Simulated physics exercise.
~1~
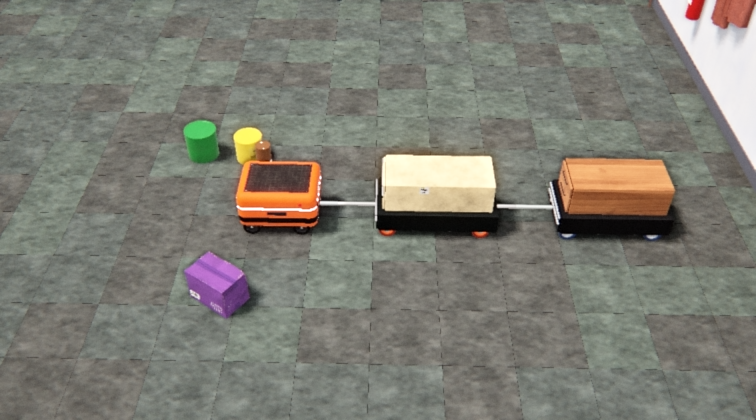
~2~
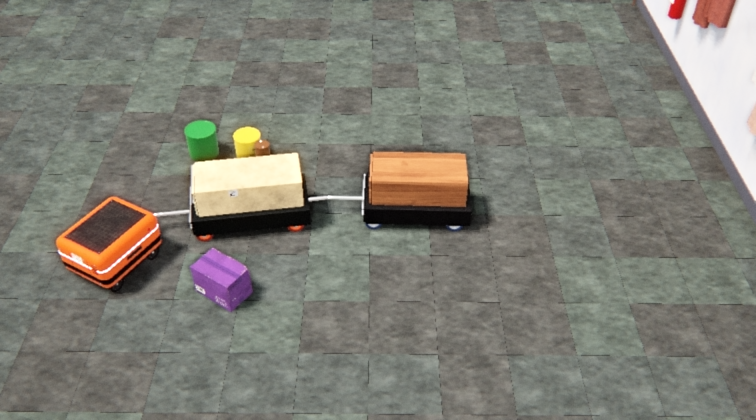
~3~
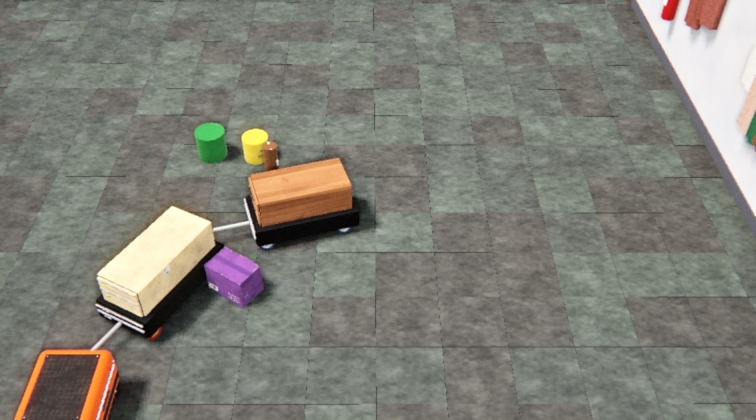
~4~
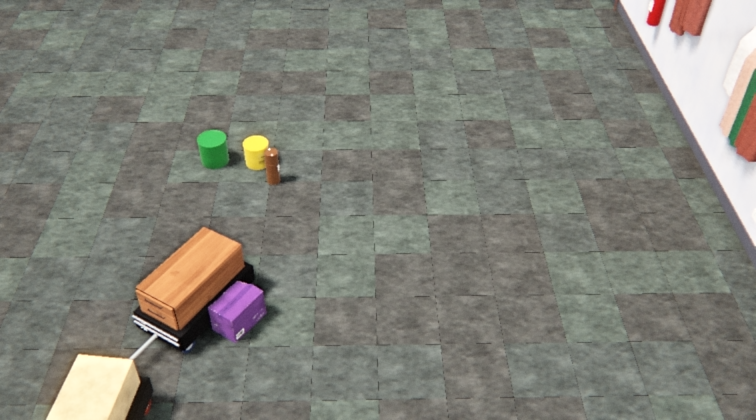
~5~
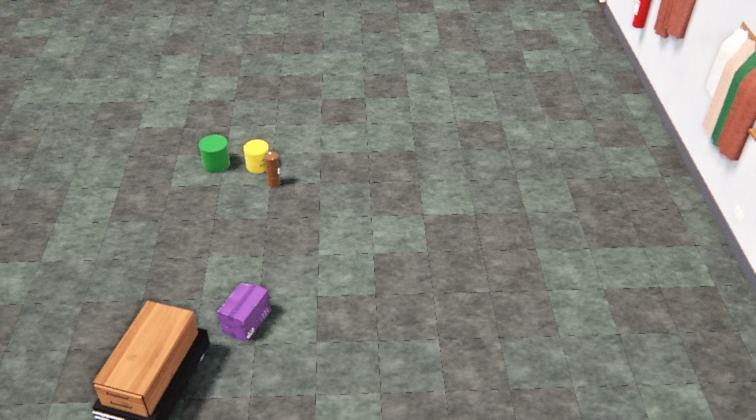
Orange tug pulling two loaded carts left and turning down past a purple box, nudging it slightly, pails and brown canister unmoved.
